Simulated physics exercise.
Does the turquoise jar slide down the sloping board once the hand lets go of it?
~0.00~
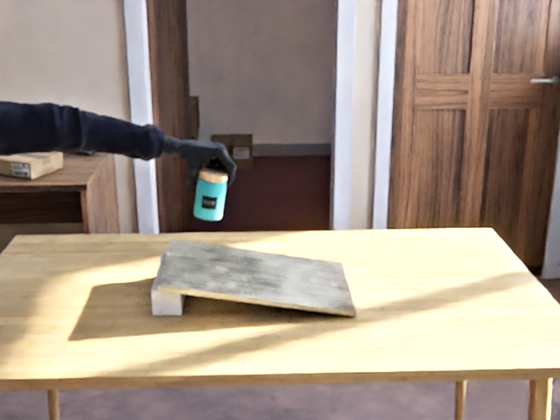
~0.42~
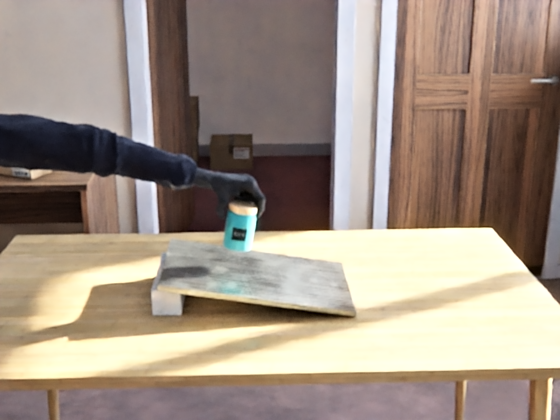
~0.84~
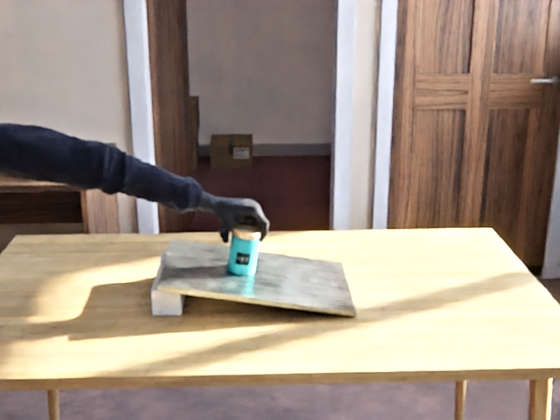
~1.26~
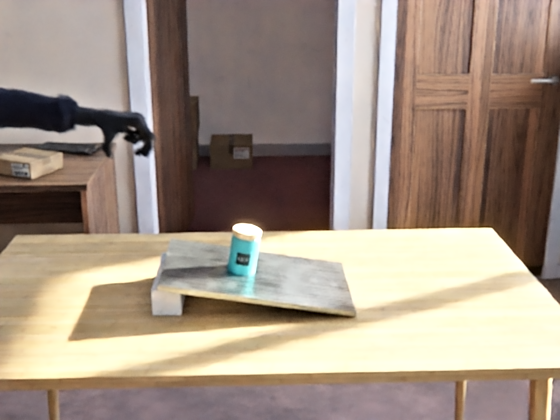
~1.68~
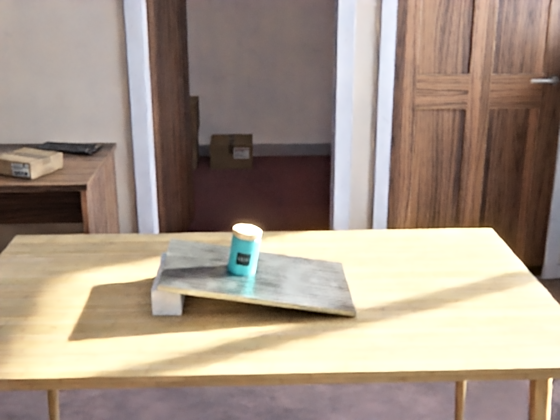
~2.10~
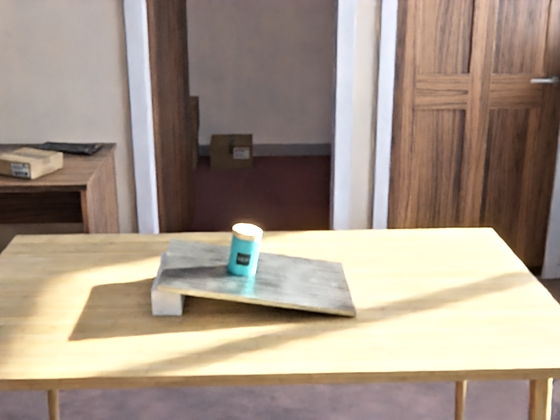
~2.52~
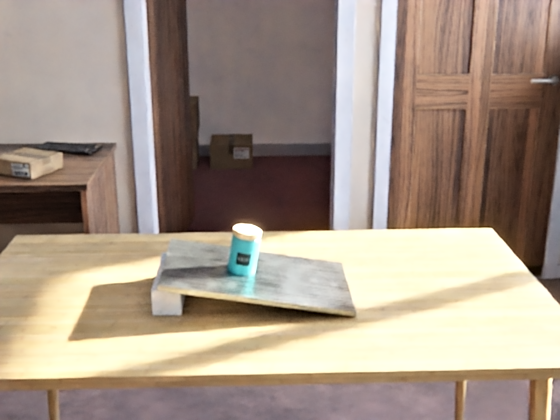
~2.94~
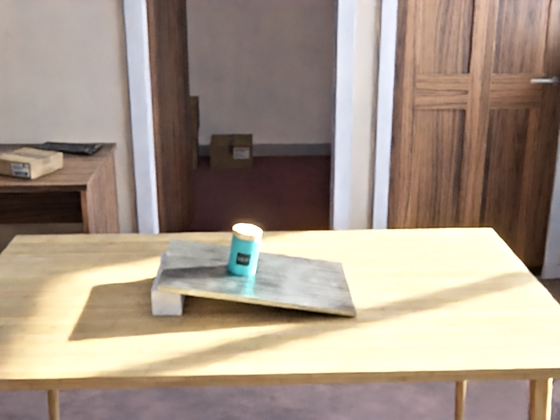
No, the turquoise jar keeps its place on the sloping board after the hand lets go and draws away.
A turquoise jar with a dark label hangs from a dark-gloved hand that reaches in from the left, above a pale wooden table seen from the front by a still camera. On the table lies a grey board, its left end propped on a light block so that it slopes down to the right, with a doorway and a brown wooden door behind. The hand carries the jar right and down and sets it on the board, where it stands leaning slightly. The hand lets go and withdraws to the left. The jar stays at rest on the slope.
